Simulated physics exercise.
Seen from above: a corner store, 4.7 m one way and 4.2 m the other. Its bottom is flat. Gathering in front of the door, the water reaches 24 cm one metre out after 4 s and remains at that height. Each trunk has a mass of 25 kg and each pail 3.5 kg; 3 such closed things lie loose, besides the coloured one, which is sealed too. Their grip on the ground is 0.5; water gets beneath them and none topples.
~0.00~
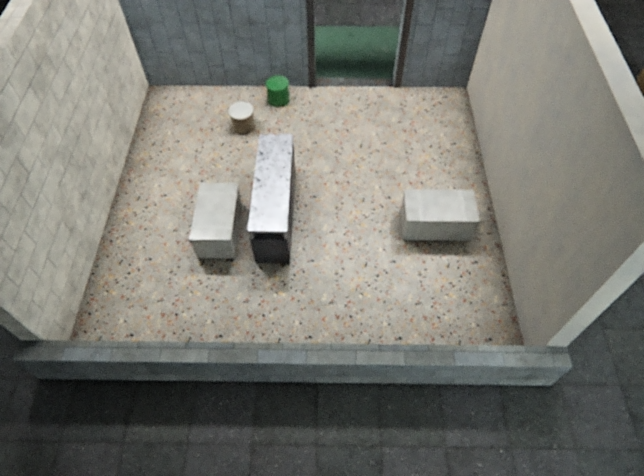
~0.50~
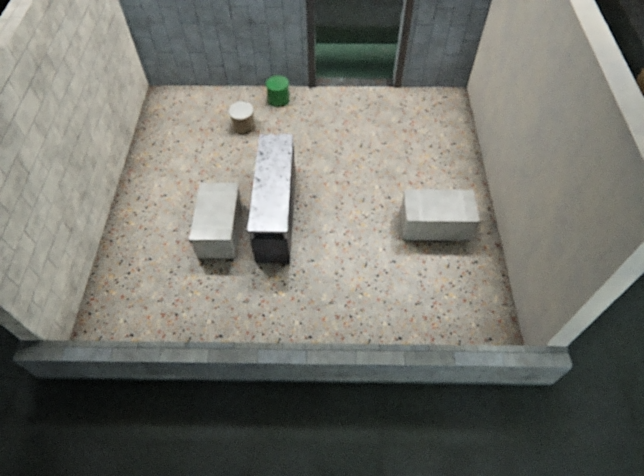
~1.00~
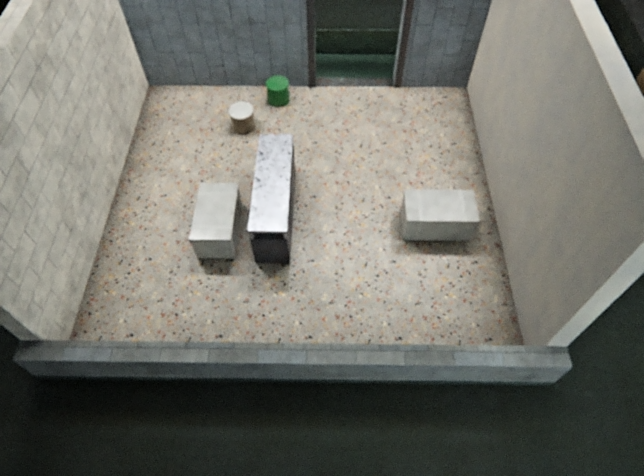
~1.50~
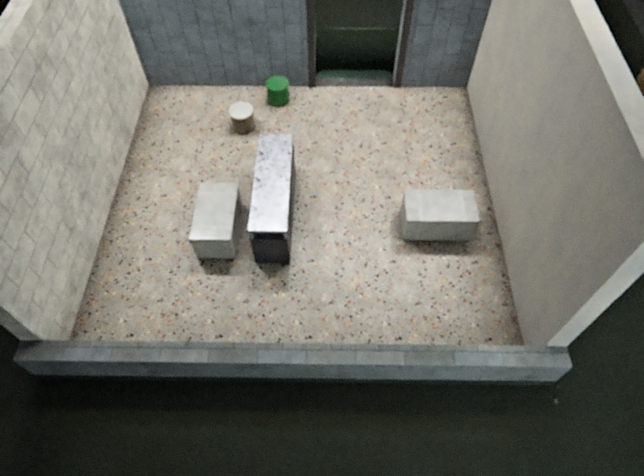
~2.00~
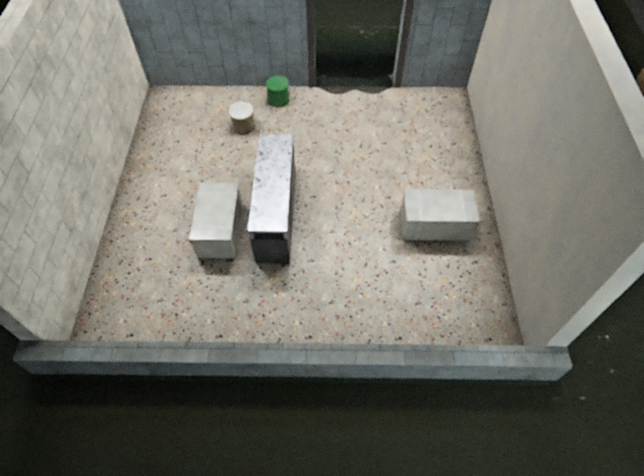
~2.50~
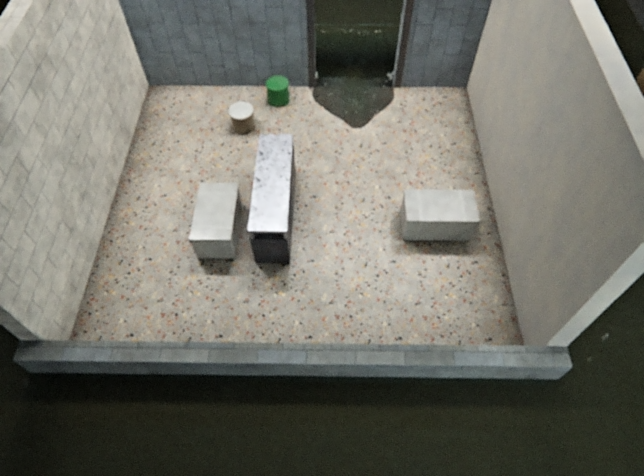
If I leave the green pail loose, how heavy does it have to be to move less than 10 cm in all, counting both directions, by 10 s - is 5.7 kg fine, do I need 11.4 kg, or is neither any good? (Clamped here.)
5.7 kg is fine.
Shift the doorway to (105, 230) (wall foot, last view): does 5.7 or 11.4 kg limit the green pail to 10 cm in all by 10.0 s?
Then only the heavier mass works.
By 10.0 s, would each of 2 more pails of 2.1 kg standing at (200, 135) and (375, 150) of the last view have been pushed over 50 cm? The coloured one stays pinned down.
Below, beyond.
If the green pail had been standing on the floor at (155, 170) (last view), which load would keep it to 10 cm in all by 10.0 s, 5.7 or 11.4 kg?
Well, any option works.
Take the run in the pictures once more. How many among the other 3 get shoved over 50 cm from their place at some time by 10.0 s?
I make that 1.
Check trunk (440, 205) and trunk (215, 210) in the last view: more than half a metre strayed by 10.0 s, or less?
Object 1: Surpassed, object 2: Not surpassed.
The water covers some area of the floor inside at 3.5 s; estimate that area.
Around 3.5 m2 of it.
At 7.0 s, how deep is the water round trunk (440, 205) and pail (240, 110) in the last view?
First roughly 6 cm, second roughly 1 cm.
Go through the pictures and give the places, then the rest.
In the first frame, the green pail at (277, 83), on the bottom; water covers 0.0 m2; 0 of 4 have shifted.
In the second frame, the green pail at (277, 83), on the bottom; 0.0 m2 under water; 0 of 4 have shifted.
In the third frame, the green pail at (277, 83) rests on the ground; water covers 0.0 m2; 0 of 4 have shifted.
In the fourth frame, the green pail at (277, 83) rests on the ground; water covers 0.0 m2; 0 of 4 have shifted.
In the fifth frame, the green pail at (277, 83) rests on the ground; water covers 0.1 m2; 0 of 4 have shifted.
In the sixth frame, the green pail at (277, 83) rests on the ground; water covers 0.6 m2; 0 of 4 have shifted.
After 3.5 s the green pail would be 0 cm from its start with 5.7 kg and 0 cm from its start with 11.4 kg; 0 cm of water round it then.
After 4.5 s the green pail would be 0 cm from its start with 5.7 kg and 0 cm from its start with 11.4 kg; 0 cm of water round it then.
After 7.0 s the green pail would be 0 cm from its start with 5.7 kg and 0 cm from its start with 11.4 kg; 1 cm of water round it then.
After 10.0 s the green pail would be 0 cm from its start with 5.7 kg and 0 cm from its start with 11.4 kg; 1 cm of water round it then.
